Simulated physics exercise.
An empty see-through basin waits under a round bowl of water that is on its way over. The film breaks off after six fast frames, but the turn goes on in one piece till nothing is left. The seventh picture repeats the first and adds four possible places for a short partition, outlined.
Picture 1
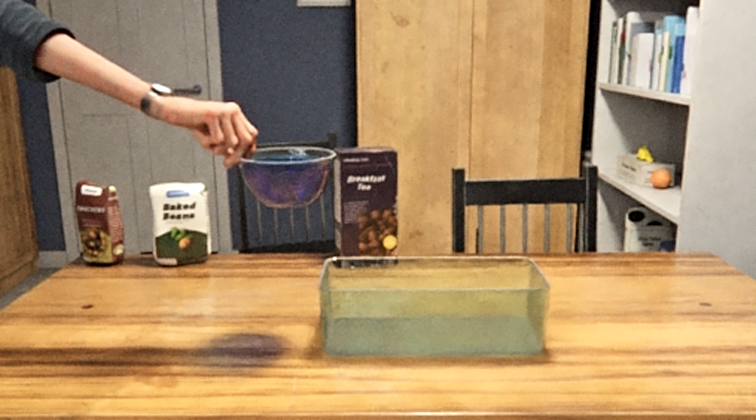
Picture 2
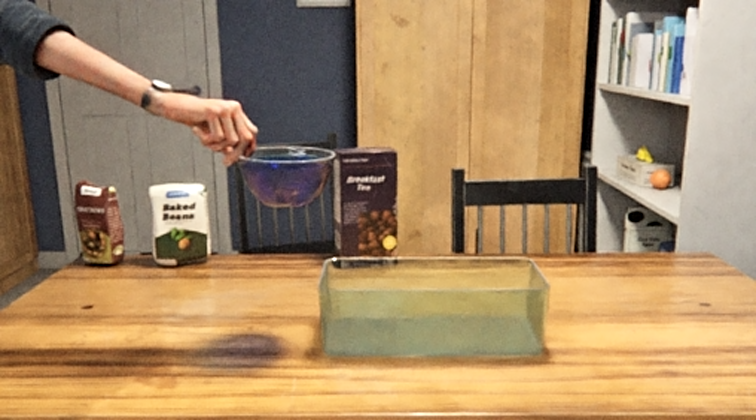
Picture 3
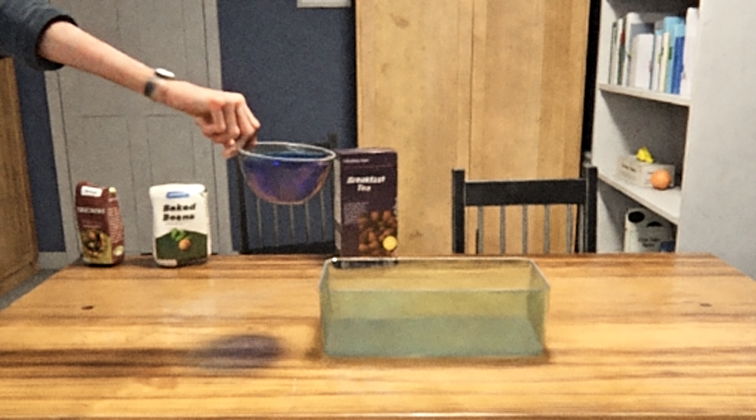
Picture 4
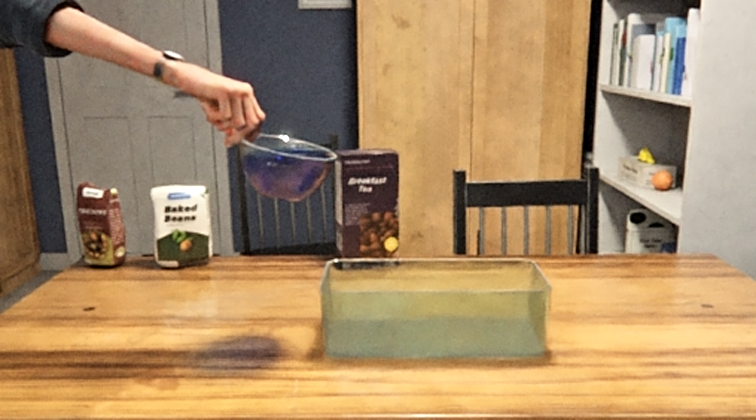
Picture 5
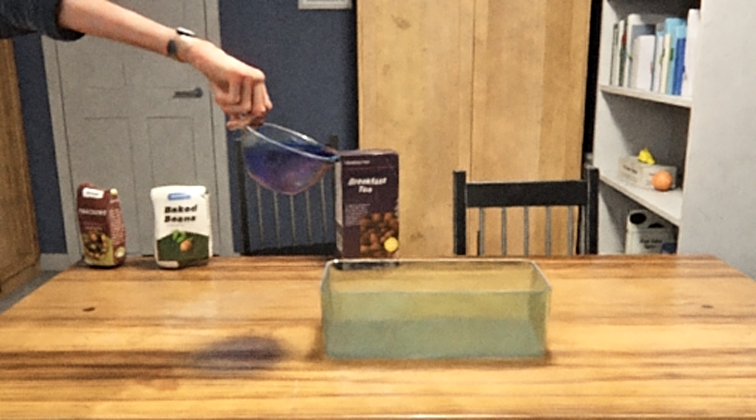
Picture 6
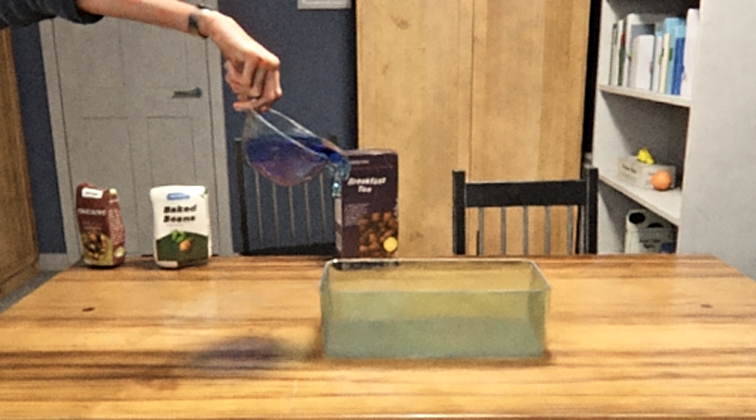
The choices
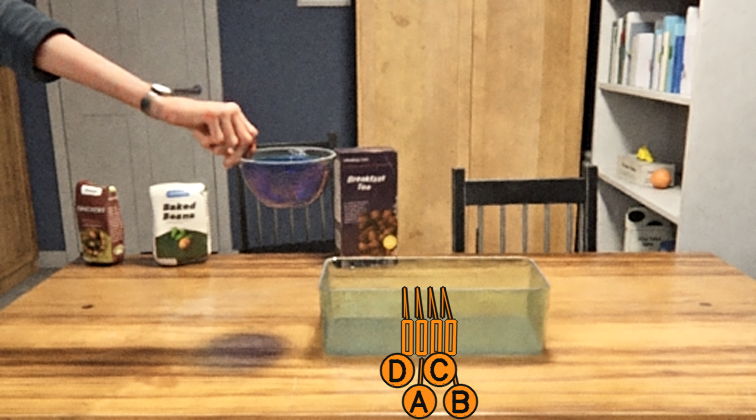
A hand tilts a round glass bowl rightward until bluish water pours over its lip.
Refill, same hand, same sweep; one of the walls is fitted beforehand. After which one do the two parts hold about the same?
Choose A.
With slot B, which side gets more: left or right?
The left side.
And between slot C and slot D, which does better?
D.
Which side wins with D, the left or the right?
The right side.
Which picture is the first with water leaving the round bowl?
In picture 5.
On the marked copy, A at (421, 359); B at (450, 359); C at (436, 359); D at (407, 359).
Choosing A, about 49 % ends left of the wall and 48 % right of it; 3 % is lost outside.
Choosing B, about 94 % ends left of the wall and 4 % right of it.
Choosing C, about 88 % ends left of the wall and 9 % right of it; 3 % is lost outside.
Choosing D, about 21 % ends left of the wall and 78 % right of it.
